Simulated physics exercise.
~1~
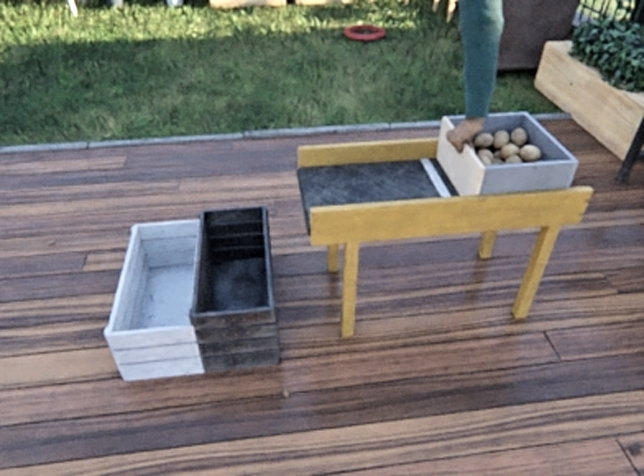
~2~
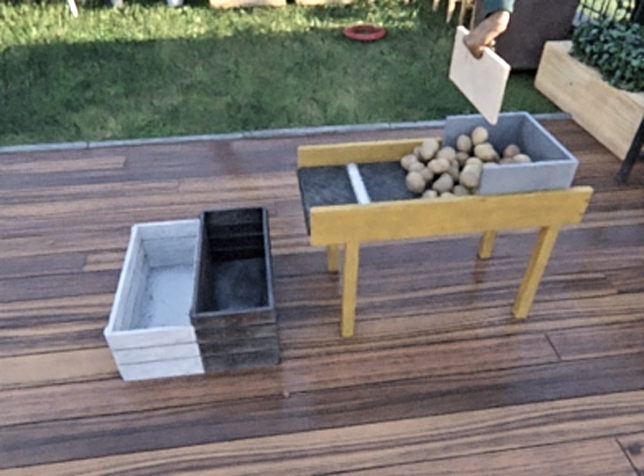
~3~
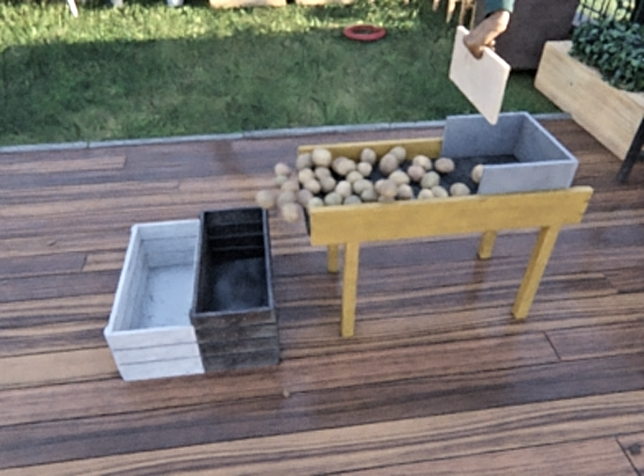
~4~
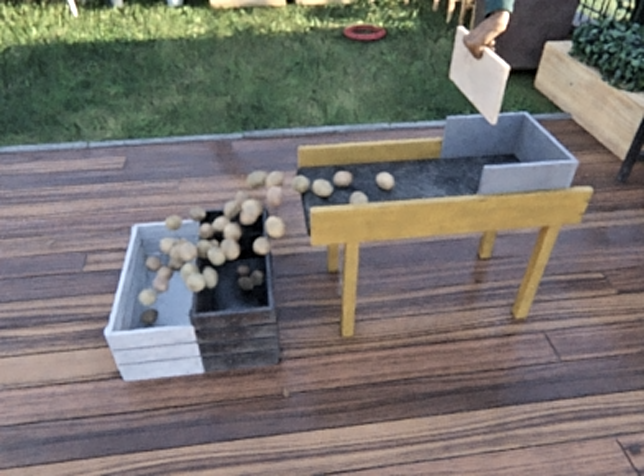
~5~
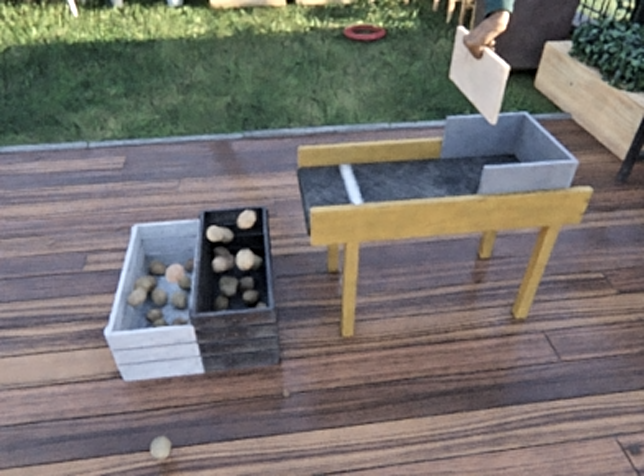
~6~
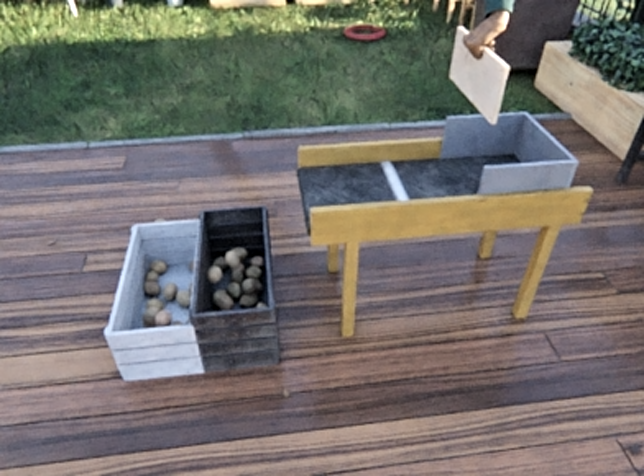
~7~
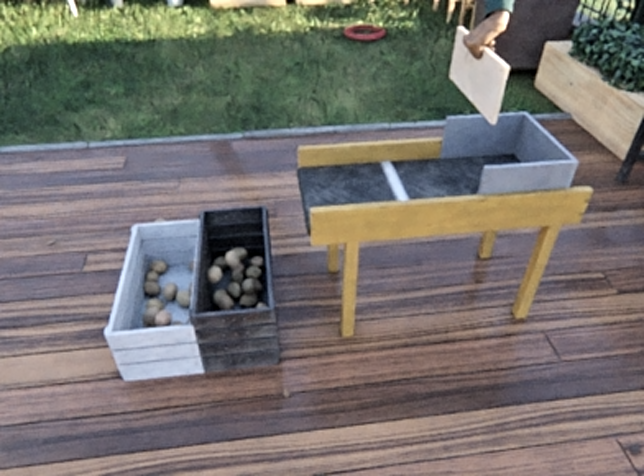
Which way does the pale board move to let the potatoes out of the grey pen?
The board moves up, lifted by the hand that holds it, and it stays raised above the pen.
